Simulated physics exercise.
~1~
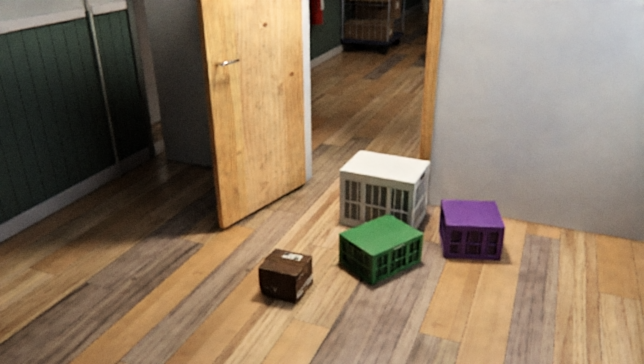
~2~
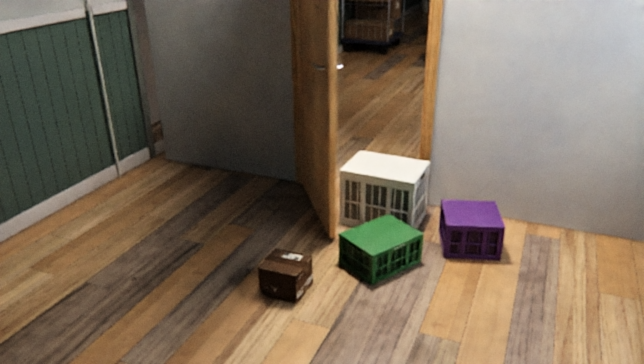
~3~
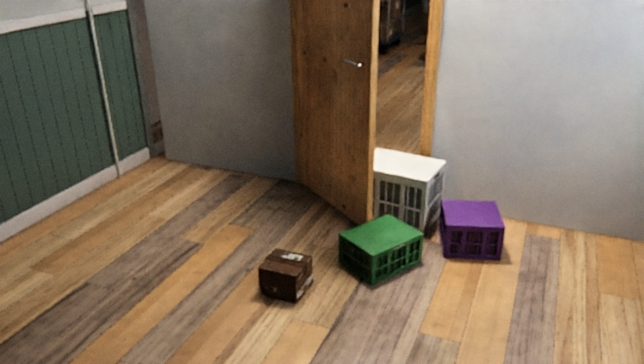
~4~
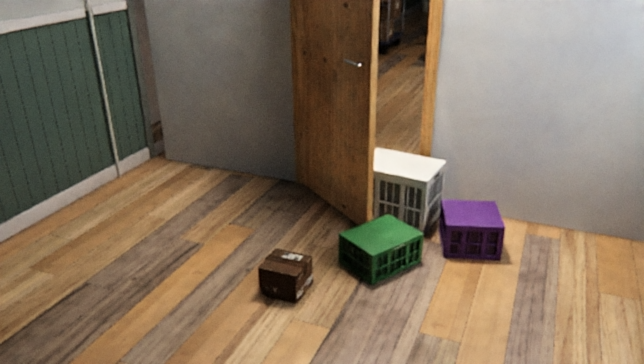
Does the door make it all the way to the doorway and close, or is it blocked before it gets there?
It is blocked before it gets there. The door stops partly open against the white container, which has shifted only slightly to the right.
